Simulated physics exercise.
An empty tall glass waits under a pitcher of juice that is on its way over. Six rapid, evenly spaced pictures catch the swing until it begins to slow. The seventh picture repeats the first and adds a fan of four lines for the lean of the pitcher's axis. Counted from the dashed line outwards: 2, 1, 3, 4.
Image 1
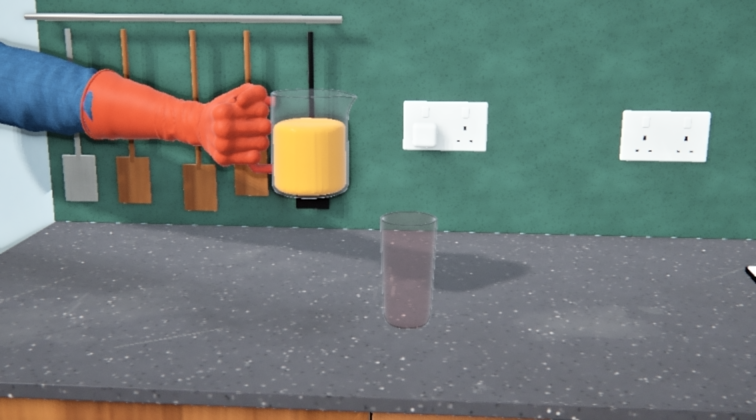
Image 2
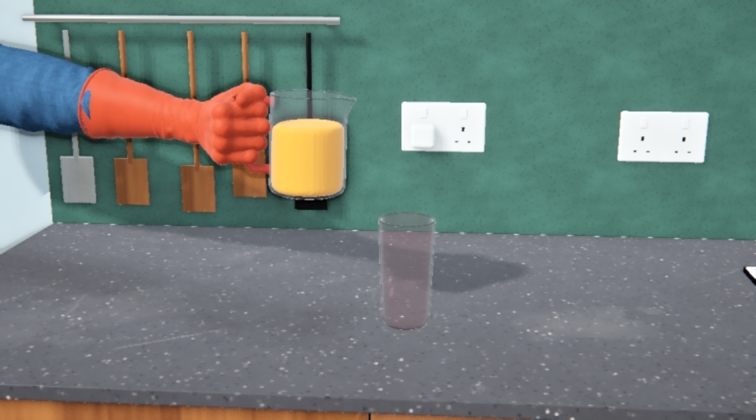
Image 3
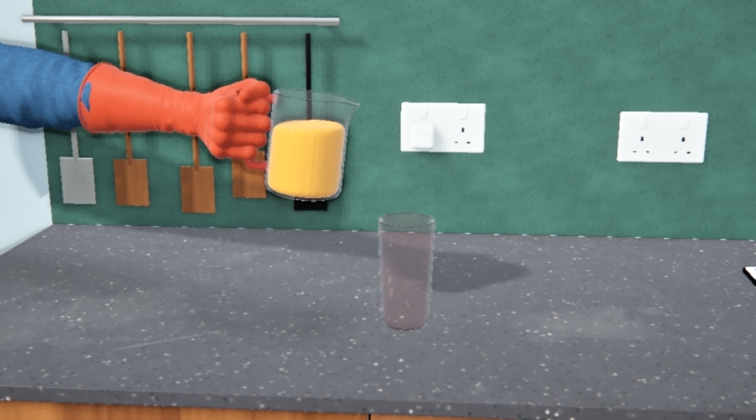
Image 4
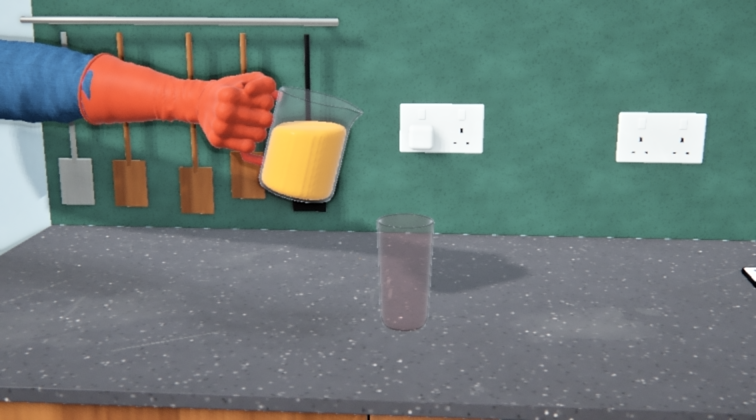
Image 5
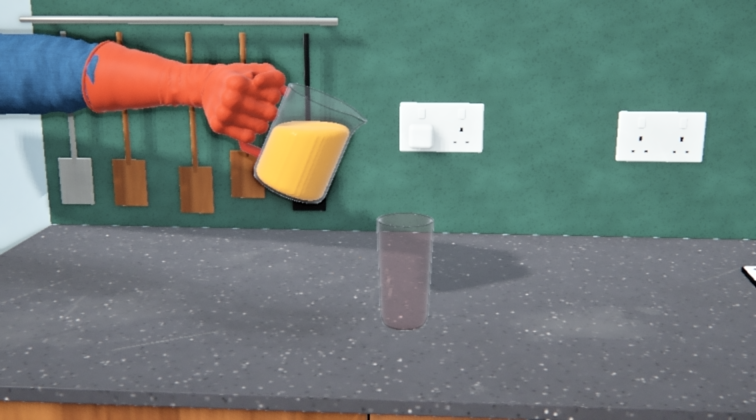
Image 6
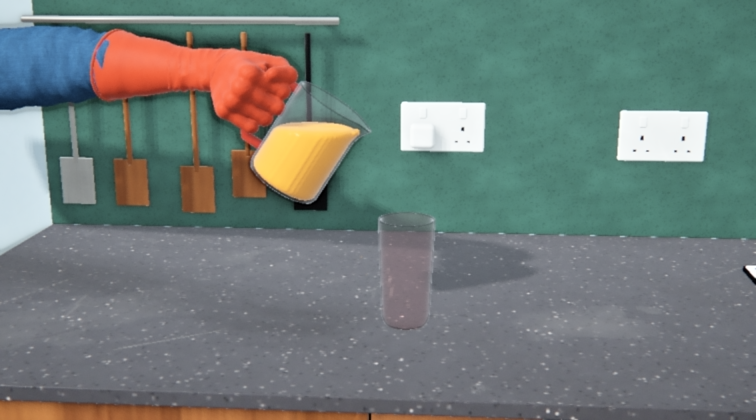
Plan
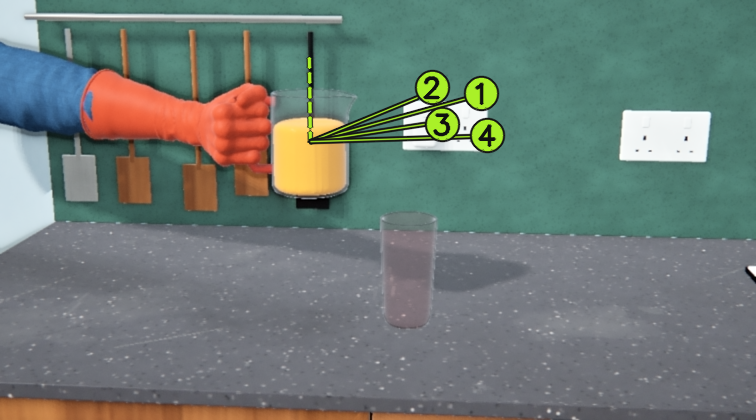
On a kitchen counter, an orange-gloved hand gradually tilts a juice pitcher rightward above an empty glass.
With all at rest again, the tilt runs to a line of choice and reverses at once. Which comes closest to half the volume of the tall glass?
Line 2 does it best.
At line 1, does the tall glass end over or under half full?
Over.
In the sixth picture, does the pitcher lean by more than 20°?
Yes, it does.
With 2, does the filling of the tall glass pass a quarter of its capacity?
Yes, clearly.
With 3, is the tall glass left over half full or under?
Over half.
In lime, 1 at (465, 98); 2 at (417, 97); 3 at (425, 124); 4 at (470, 136).
Choosing 1, the tall glass ends with about 70 % of what it can hold.
Choosing 2, the tall glass ends with about 52 % of what it can hold.
Choosing 3, the tall glass ends with about 87 % of what it can hold.
Choosing 4, the tall glass ends with about 97 % of what it can hold; 6 % of the juice is spilt.
